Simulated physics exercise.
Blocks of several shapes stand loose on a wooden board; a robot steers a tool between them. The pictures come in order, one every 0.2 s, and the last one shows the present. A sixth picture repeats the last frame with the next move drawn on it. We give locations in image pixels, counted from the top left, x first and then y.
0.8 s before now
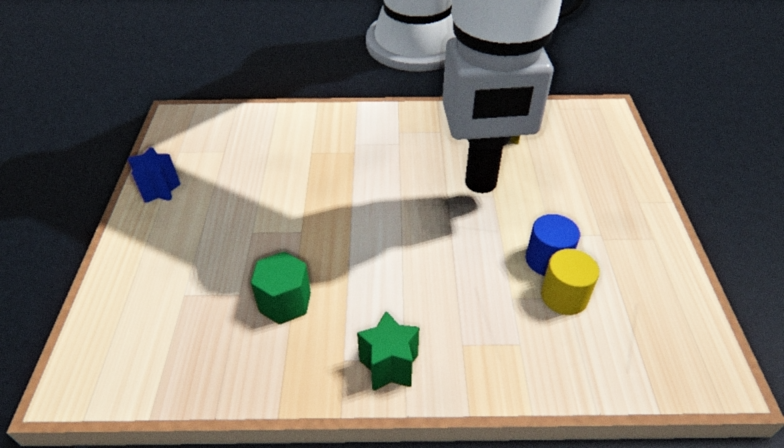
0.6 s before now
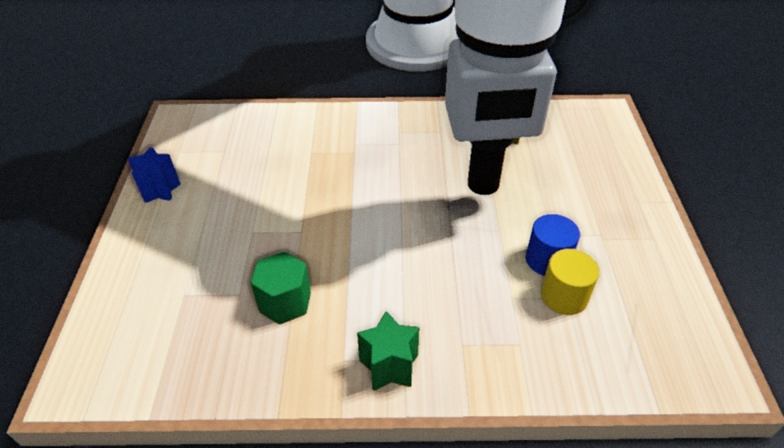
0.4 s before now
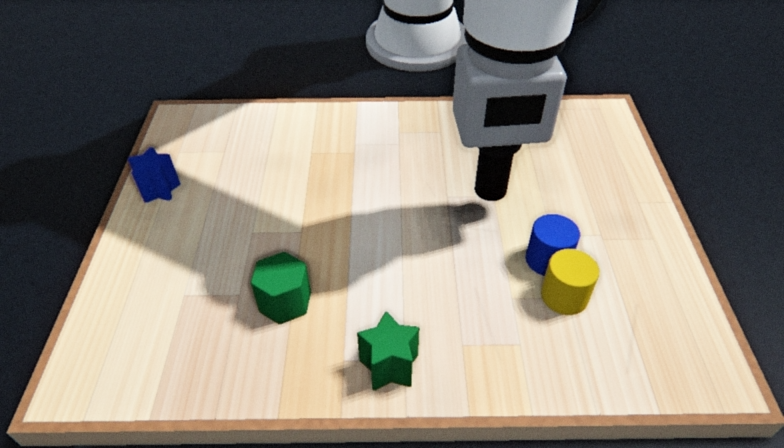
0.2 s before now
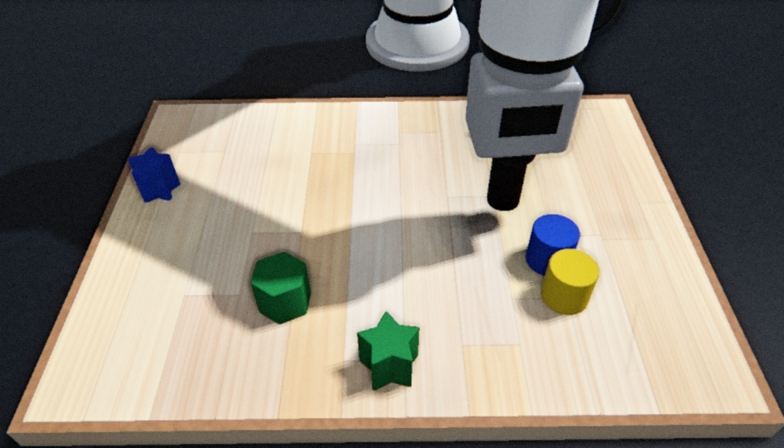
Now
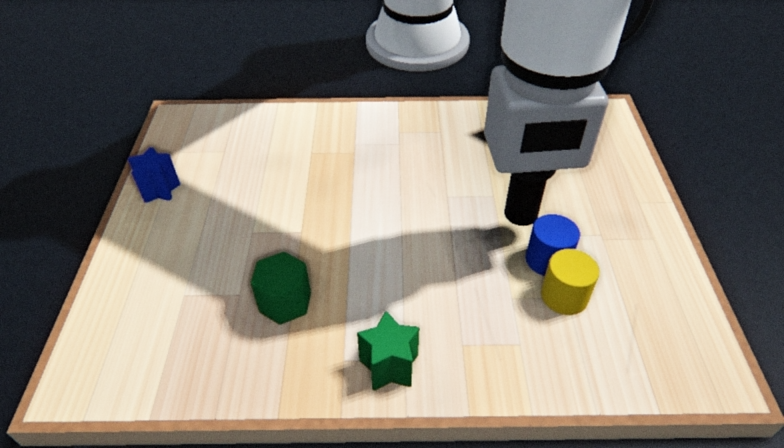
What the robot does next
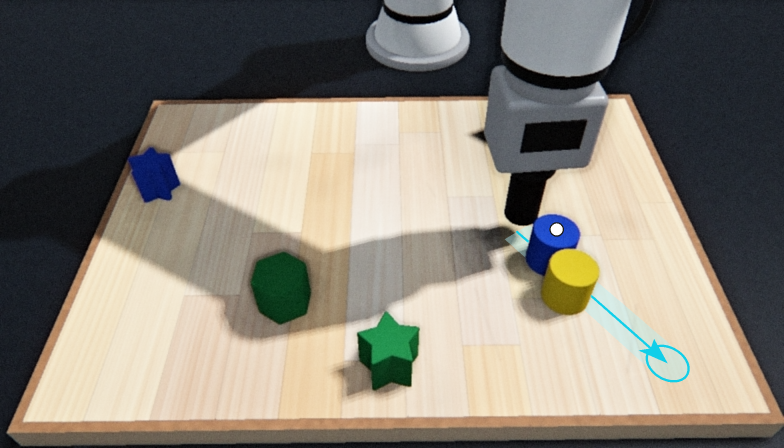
In the video, a robot arm holds a black tool over a wooden board of loose green, blue and yellow blocks, then moves it slowly right and toward the viewer, nearing the blue cylinder while the blocks stay still.
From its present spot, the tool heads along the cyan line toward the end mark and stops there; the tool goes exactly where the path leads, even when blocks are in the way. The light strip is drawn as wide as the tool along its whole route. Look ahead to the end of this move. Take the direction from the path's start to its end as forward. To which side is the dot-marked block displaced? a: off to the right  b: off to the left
Correct choice: B.
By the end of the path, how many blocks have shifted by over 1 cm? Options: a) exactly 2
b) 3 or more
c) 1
The answer is a.
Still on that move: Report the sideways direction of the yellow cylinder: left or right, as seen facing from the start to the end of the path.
Slides right.
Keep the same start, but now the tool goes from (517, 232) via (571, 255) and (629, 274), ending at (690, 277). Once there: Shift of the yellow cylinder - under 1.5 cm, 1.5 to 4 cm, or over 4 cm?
Answer: 1.5 to 4 cm.
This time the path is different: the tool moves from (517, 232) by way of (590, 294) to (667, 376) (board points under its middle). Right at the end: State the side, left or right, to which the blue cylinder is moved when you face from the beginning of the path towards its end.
It shifts leftward.
Drawn move, from (517, 232) to (668, 363); the dot is on the blue cylinder.
On the path given first. One third of the way, tool at (567, 253); blue cylinder at (611, 261); yellow cylinder at (608, 300).
Two thirds of the way, tool at (619, 297); blue cylinder at (672, 291); yellow cylinder at (626, 322).
At the end, tool at (678, 347); blue cylinder at (714, 311); yellow cylinder at (644, 351).
